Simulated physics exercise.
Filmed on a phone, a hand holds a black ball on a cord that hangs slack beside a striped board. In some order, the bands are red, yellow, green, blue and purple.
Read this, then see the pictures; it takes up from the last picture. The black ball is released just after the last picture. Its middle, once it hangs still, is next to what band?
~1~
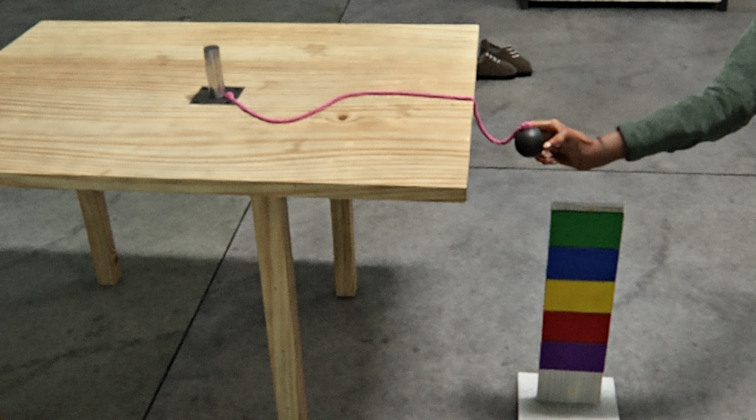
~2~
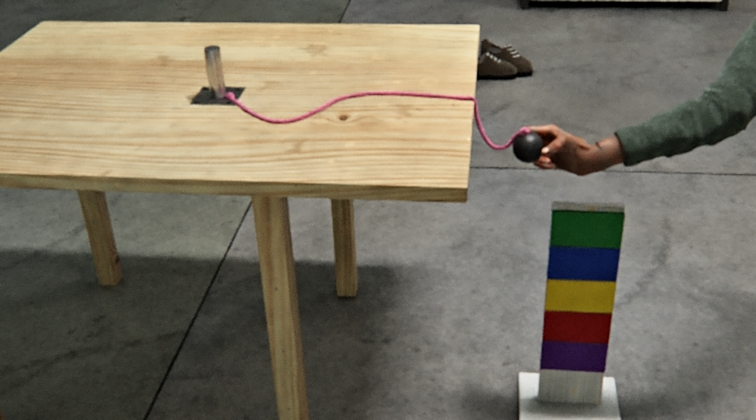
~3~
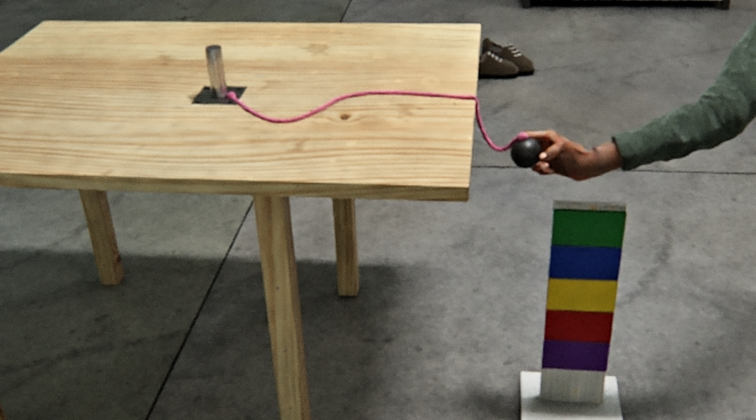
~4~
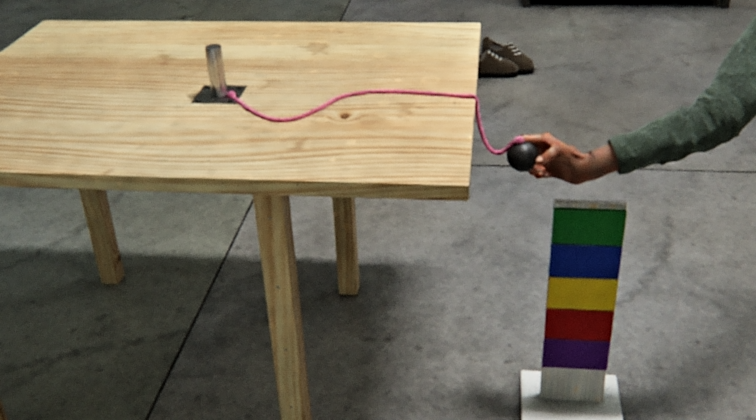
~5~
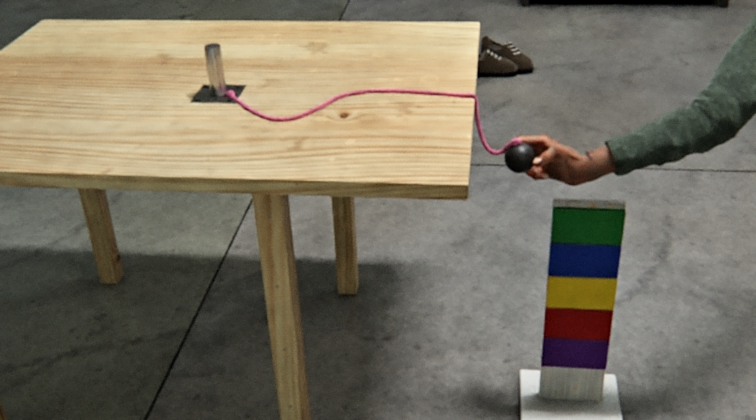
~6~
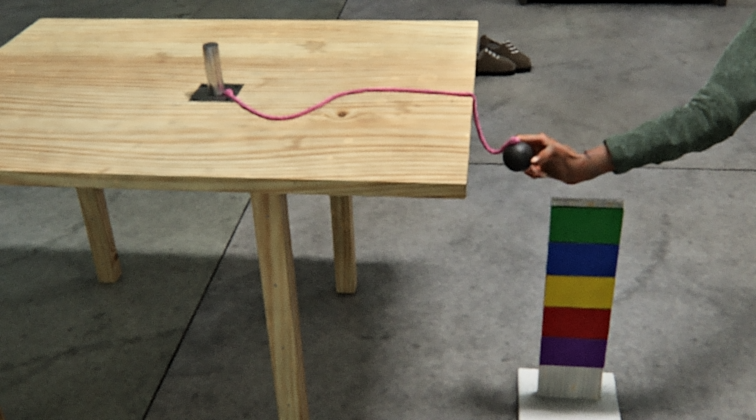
Next to the blue one.
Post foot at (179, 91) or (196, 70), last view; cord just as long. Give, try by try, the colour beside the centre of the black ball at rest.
Try one - green; try two - green.
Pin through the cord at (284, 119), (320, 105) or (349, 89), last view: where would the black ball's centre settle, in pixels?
Near (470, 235), (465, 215) and (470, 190).
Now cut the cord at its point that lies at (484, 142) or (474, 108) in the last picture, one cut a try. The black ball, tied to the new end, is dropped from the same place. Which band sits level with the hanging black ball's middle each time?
First try: Green; second try: No band.
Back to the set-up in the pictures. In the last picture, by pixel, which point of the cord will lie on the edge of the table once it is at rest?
That spot is near (418, 91).
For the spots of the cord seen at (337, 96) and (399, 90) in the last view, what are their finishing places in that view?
Final spots: (389, 102), then (455, 105).
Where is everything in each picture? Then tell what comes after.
Black ball (530, 142); green (586, 231); blue (583, 265); yellow (579, 297); red (576, 328); purple (573, 358), in the first picture.
Black ball (528, 148); cord through (244, 108) (297, 119) (350, 97) (420, 95) (477, 119), in the second picture.
Black ball (526, 153), in the third picture.
Black ball (523, 156); cord through (245, 107) (299, 118) (351, 95) (421, 93) (478, 117), in the fourth picture.
Black ball (520, 158), in the fifth picture.
Black ball (519, 157); cord through (242, 105) (296, 116) (349, 93) (418, 91) (475, 115), in the sixth picture.
Soon after, ball near (496, 243); level with blue.
After that, ball near (443, 252); level with blue.
And then, ball near (469, 254); level with blue.
In the end, ball near (475, 256); level with blue. Its centre hangs level with the blue band.
